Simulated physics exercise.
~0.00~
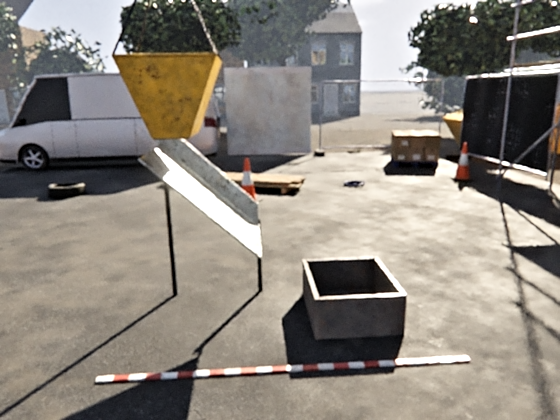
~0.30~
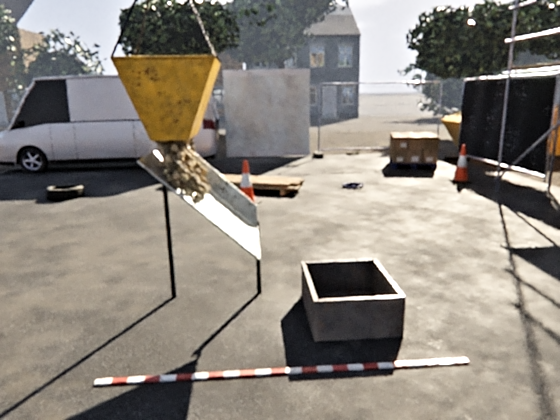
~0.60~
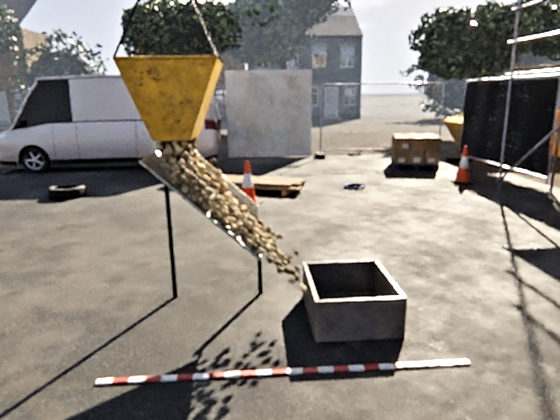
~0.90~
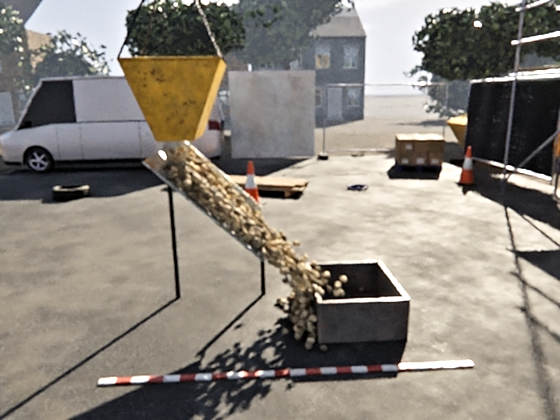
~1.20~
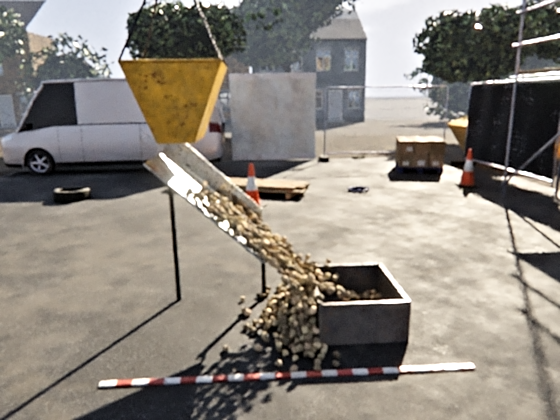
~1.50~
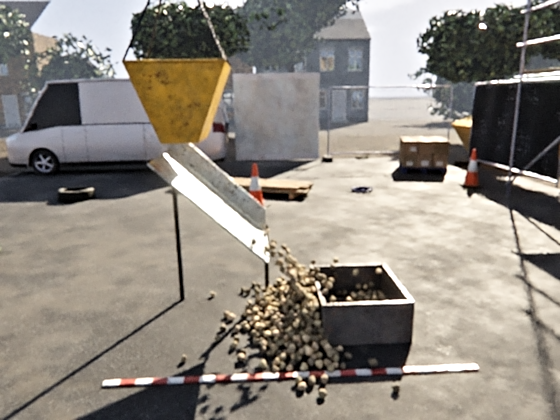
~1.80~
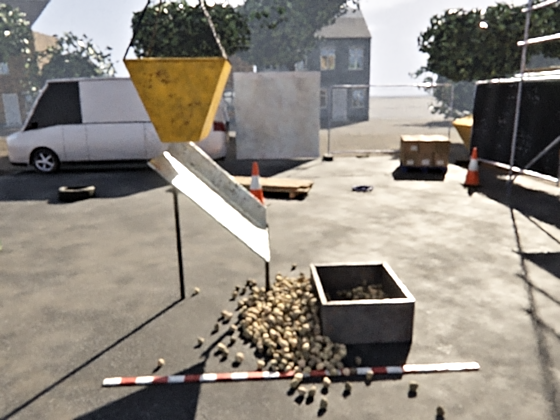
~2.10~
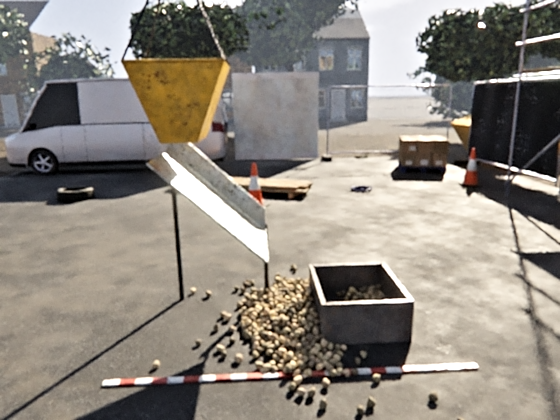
In a paved yard with a parked white van, a hanging yellow skip dropped pale stones onto a sloping steel slide, and they poured down towards an open bin, where most piled up on the ground to its left and only some landed inside.
